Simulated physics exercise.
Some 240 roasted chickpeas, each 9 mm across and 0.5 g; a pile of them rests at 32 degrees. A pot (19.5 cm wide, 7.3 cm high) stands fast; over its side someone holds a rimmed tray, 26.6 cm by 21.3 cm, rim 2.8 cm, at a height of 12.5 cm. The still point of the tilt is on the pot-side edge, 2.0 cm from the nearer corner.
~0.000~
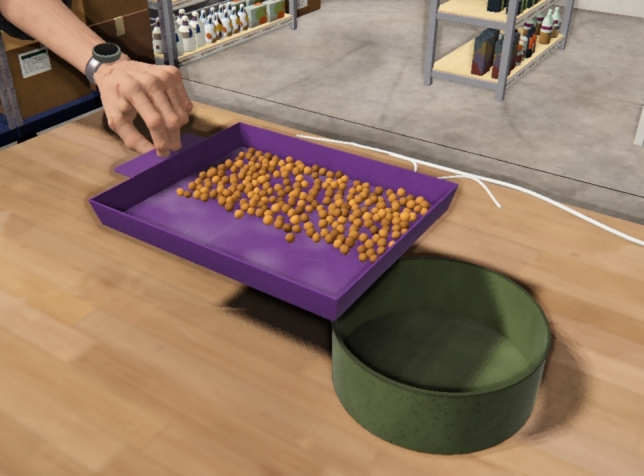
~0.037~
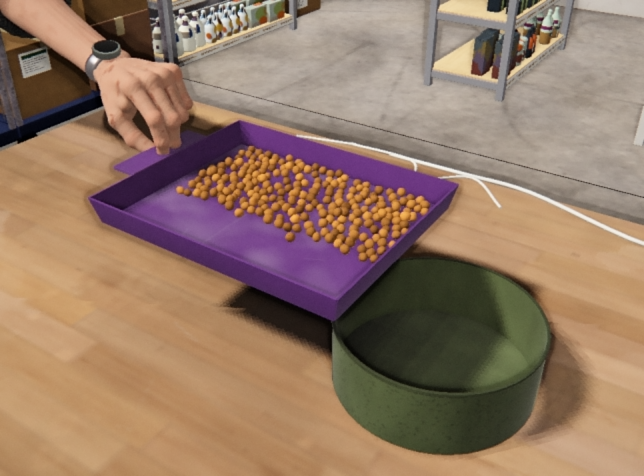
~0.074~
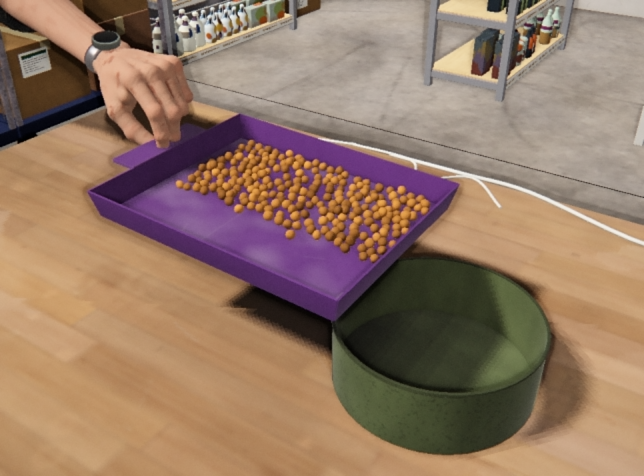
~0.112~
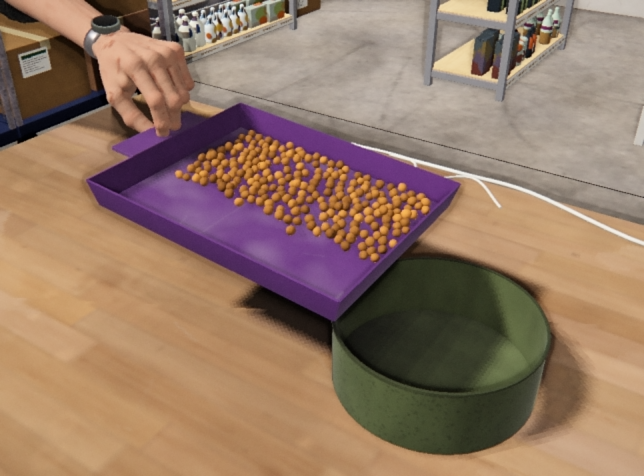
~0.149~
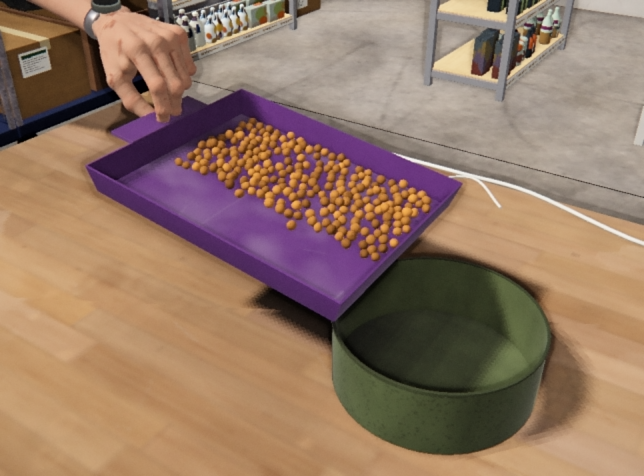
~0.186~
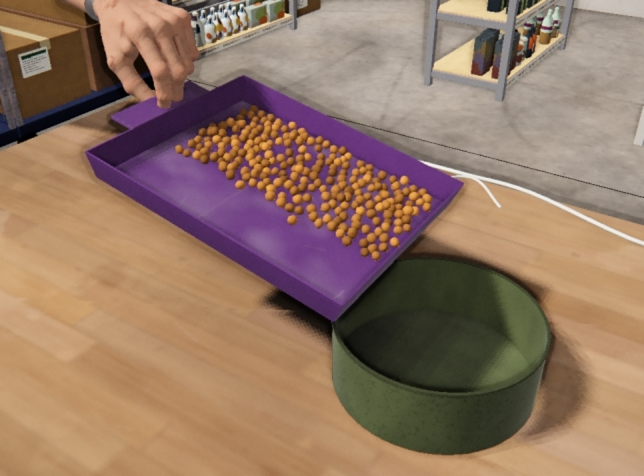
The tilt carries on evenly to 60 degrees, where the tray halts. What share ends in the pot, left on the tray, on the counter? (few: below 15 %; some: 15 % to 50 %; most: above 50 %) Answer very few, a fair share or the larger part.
Pot: Very few, tray: The larger part, counter: Very few.
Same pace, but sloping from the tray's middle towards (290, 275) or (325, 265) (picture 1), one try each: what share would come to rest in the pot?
Some 0 and 0 per cent.
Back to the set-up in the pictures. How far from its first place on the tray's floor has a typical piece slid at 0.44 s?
About 3 cm.
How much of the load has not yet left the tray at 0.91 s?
Some 95 per cent of the load.
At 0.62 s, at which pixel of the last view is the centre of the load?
Near (388, 188).
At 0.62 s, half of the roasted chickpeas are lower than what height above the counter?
Roughly 18 cm.
After 0.44 s, tilt 36 degrees; the tray holds 100 %, the pot 0 %.
After 0.62 s, tilt 52 degrees; the tray holds 100 %, the pot 0 %.
Then, at 0.91 s, tilt 60 degrees; the tray holds 95 %, the pot 0 %.
In the end, at 1.6 s, pot 5 %, tray 90 %, counter 5 %.
